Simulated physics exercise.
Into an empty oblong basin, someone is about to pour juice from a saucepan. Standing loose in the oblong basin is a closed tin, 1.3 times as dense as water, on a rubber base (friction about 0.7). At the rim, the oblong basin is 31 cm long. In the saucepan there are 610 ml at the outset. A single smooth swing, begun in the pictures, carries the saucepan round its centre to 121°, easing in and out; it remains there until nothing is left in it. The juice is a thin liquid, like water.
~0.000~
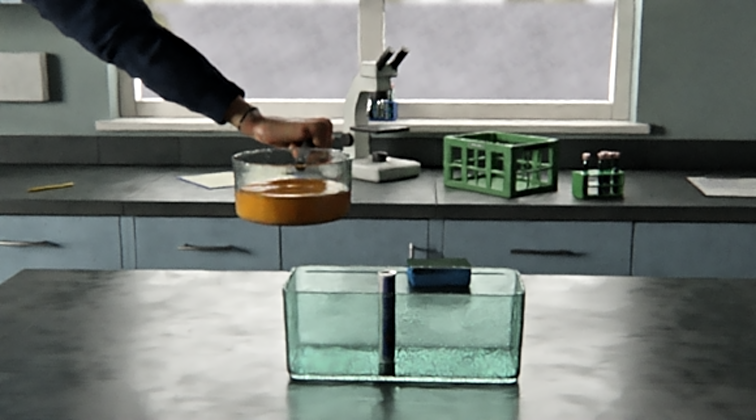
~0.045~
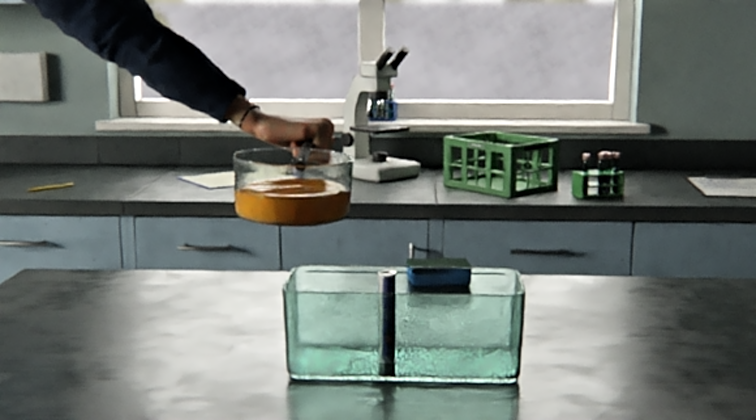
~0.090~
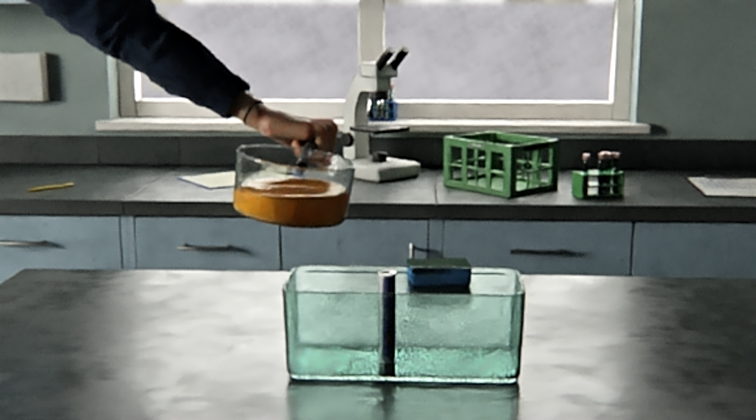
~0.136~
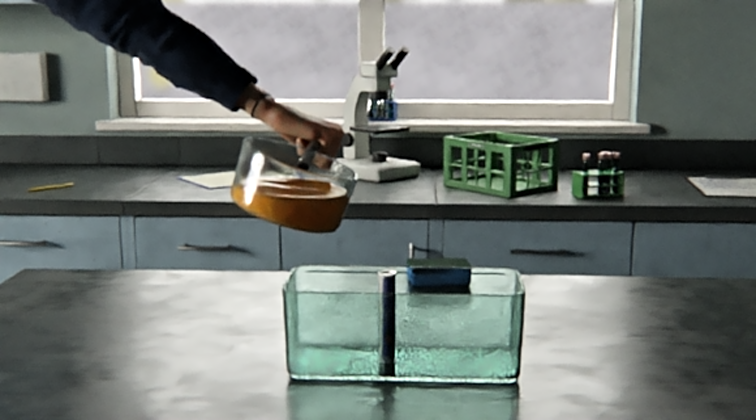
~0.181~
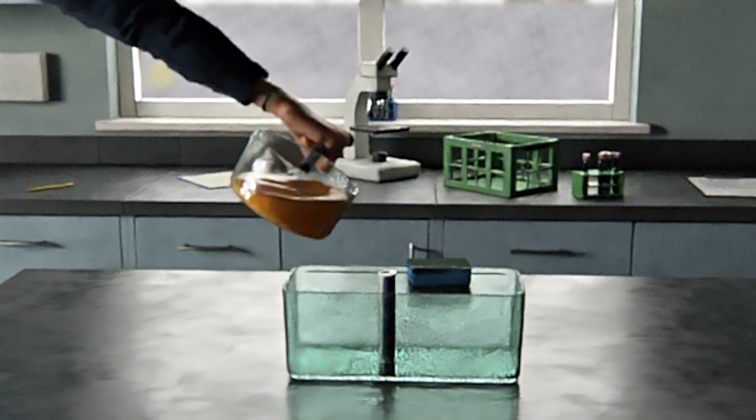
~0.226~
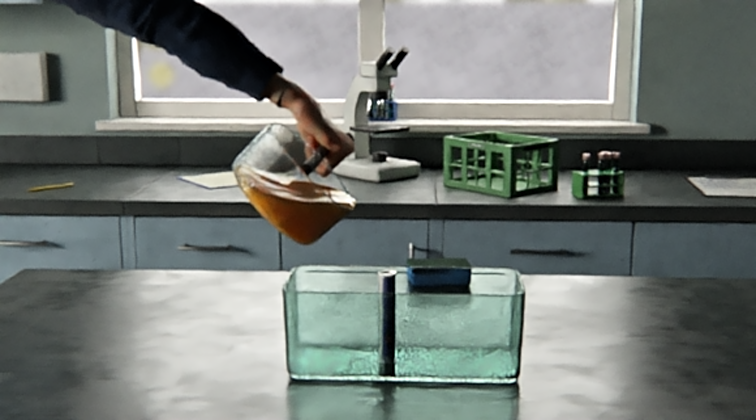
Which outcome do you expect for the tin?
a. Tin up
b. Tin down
(b) Tin down.
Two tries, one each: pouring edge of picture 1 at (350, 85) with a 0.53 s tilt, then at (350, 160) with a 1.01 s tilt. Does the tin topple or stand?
Try 1: Tipped over; try 2: Still standing.
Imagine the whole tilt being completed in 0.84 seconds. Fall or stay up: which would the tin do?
Well, the tin simply tips.
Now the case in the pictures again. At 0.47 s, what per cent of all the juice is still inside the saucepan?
12 %.
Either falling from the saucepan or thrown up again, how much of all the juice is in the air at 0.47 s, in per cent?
Around 28 in a hundred.
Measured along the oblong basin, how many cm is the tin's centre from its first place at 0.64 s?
3 cm, roughly.
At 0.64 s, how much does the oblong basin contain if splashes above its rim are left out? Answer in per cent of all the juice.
That comes to about 90 percent.
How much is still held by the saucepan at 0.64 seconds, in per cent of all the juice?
Around 1 in a hundred.
After 0.47 s the tilt is 117° and 12 per cent is still to pour; the tin stands where it began.
After 0.64 s the tilt is 121° and 1 per cent is still to pour; the tin leans 9°.
After 0.83 s the tilt is 121° and 0 per cent is still to pour; the tin leans 43°.
After 1.03 s the tilt is 121° and 0 per cent is still to pour; the tin lies on its side.
In the end the tin lies on its side.
